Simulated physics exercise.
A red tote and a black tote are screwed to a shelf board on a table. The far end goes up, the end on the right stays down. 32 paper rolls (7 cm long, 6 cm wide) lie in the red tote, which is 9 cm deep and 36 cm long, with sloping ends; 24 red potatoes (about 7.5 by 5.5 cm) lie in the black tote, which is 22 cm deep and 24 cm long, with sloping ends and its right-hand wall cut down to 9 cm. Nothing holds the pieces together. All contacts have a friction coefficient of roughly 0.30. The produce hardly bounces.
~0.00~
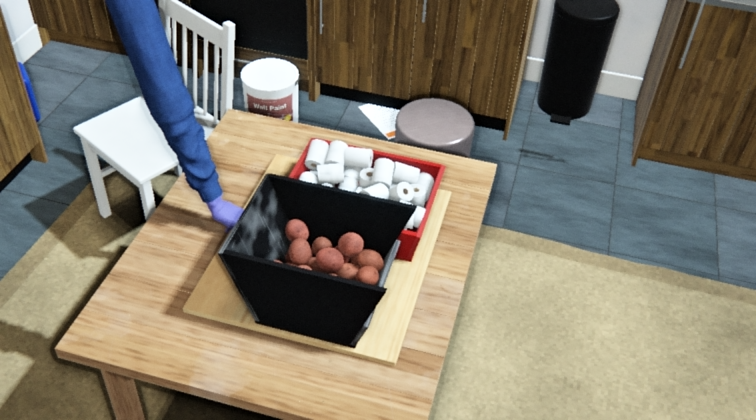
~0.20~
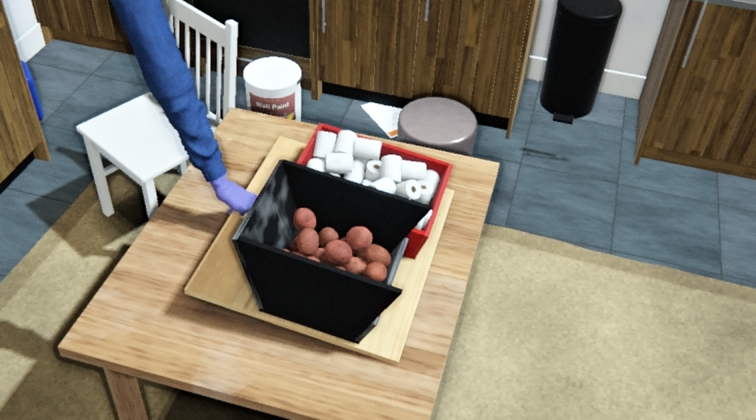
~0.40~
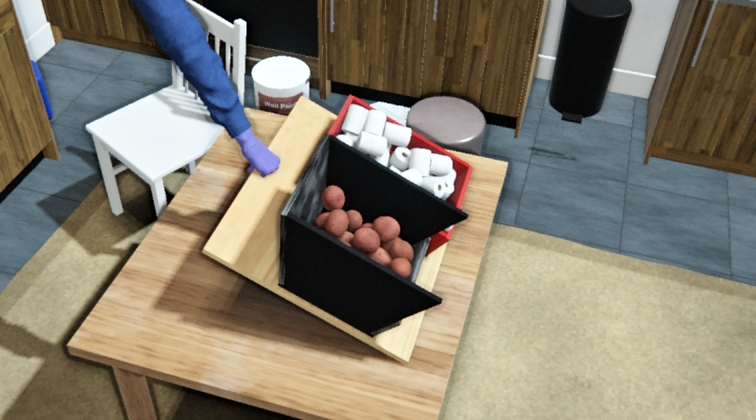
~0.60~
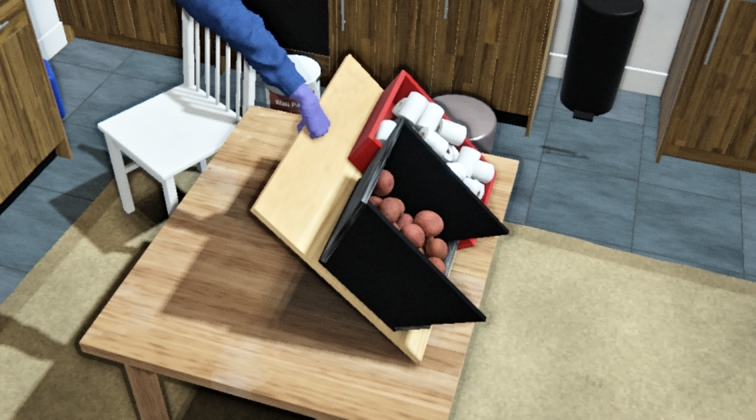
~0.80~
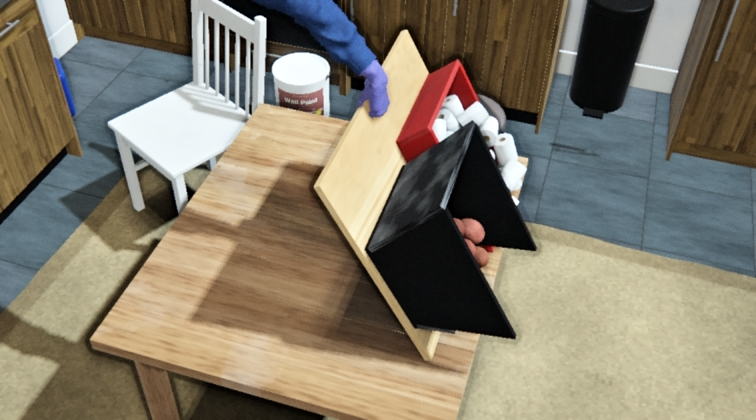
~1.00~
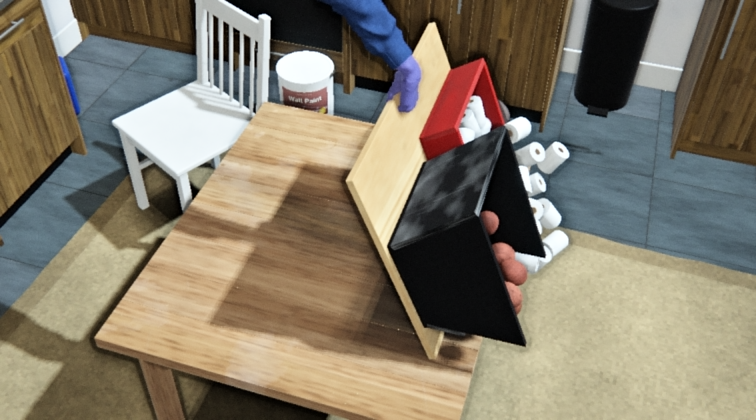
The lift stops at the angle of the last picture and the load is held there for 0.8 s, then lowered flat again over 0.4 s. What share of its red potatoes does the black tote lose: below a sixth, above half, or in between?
The black tote loses over half of its red potatoes.
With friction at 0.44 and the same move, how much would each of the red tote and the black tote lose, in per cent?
Then red tote 70, black tote 60 per cent.
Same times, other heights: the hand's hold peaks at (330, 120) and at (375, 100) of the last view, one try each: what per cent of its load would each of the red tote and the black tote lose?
Red tote 20 then 60, black tote 0 then 40 per cent.
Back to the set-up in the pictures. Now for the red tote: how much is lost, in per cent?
About: Red tote 60 per cent.
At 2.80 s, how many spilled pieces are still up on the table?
About 1.
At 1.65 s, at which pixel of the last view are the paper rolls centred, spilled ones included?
Near (536, 341).
After 1.29 s, tilt 68°; the red tote is down by 17 of 32 and the black tote is down by 9 of 24.
After 1.65 s, tilt 68°; the red tote is down by 19 of 32 and the black tote is down by 12 of 24.
After 2.15 s, tilt 3°; the red tote is down by 20 of 32 and the black tote is down by 18 of 24.
Final count (at 2.80 s), the red tote is down by 20 of 32 and the black tote is down by 18 of 24. Asked share, 18 of 24, 75 per cent.
